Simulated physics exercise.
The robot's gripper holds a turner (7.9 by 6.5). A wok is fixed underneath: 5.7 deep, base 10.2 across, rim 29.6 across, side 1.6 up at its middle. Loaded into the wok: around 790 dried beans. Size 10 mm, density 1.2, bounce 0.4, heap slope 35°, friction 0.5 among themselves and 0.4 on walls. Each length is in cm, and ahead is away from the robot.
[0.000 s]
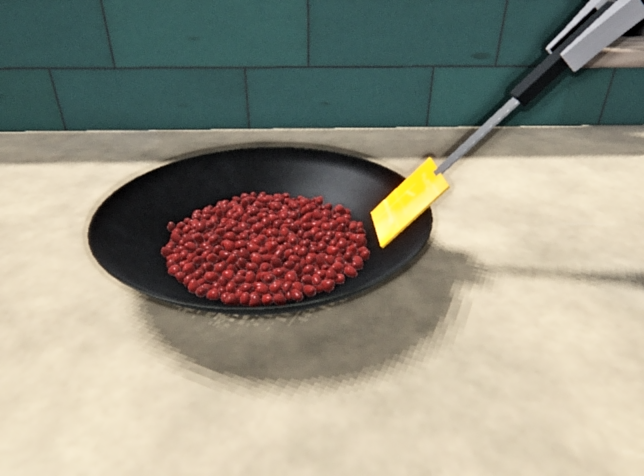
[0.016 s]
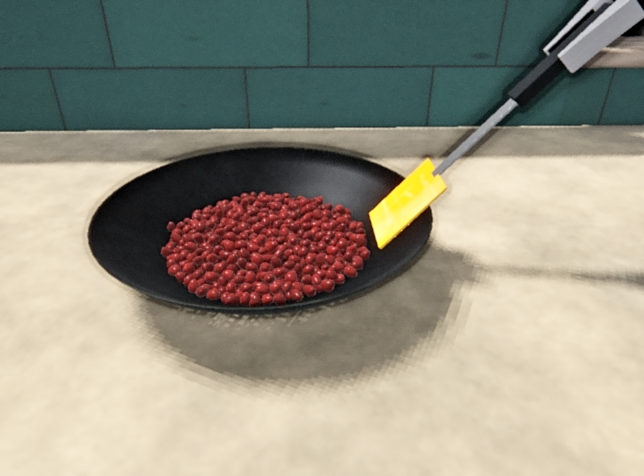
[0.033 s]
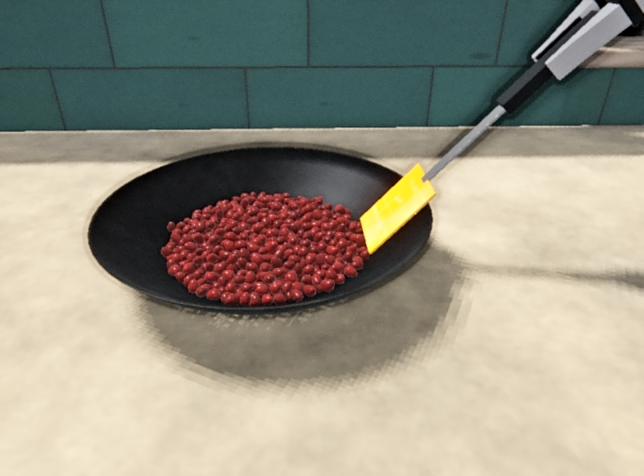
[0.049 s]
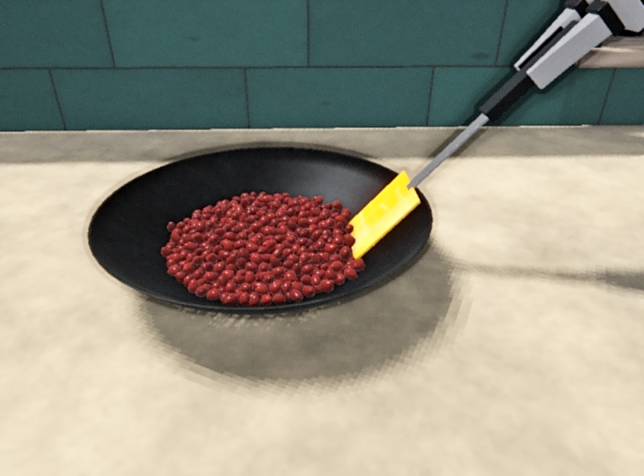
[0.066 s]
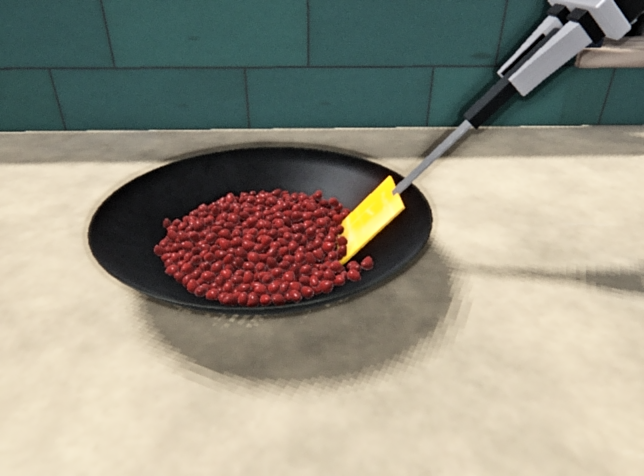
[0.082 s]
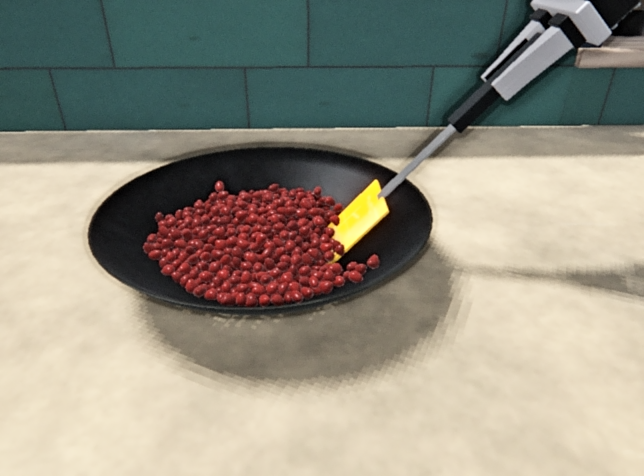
On a pale countertop before teal tiles, a robot's gripper lowers a yellow turner leftward into a black wok, pushing red beans.
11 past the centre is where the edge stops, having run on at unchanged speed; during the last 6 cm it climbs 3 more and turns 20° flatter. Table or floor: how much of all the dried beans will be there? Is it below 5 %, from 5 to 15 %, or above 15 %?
Above 15 %.
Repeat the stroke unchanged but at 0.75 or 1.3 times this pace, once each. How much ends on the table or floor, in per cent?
Estimates, in order: 20 % and 30 %.
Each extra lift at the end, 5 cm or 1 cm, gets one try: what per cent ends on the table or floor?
20 and 25 per cent.
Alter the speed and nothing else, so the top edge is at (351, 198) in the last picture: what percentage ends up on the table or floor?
30 %.
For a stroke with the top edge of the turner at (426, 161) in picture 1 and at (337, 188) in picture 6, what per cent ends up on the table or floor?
35 %.
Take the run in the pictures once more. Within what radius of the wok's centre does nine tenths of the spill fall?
Roughly 35 cm.
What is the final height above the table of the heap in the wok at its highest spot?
Roughly 6.0 centimetres.
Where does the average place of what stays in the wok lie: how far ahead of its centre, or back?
The balance point is about 3.5 cm ahead.
By 0.15 s, sloping 48°, highest piece 7 above the table; 794 in the wok.
By 0.23 s, sloping 43°, highest piece 7 above the table; 792 in the wok, 2 on the blade or in flight.
By 0.46 s, sloping 28°, highest piece 8 above the table; 591 in the wok, 156 on the table or floor, 47 on the blade or in flight.
By 1.51 s, sloping 28°, highest piece 6 above the table; 591 in the wok, 203 on the table or floor.
Final count, 591 in the wok, 203 on the table or floor. That is 26 % on the table or floor.
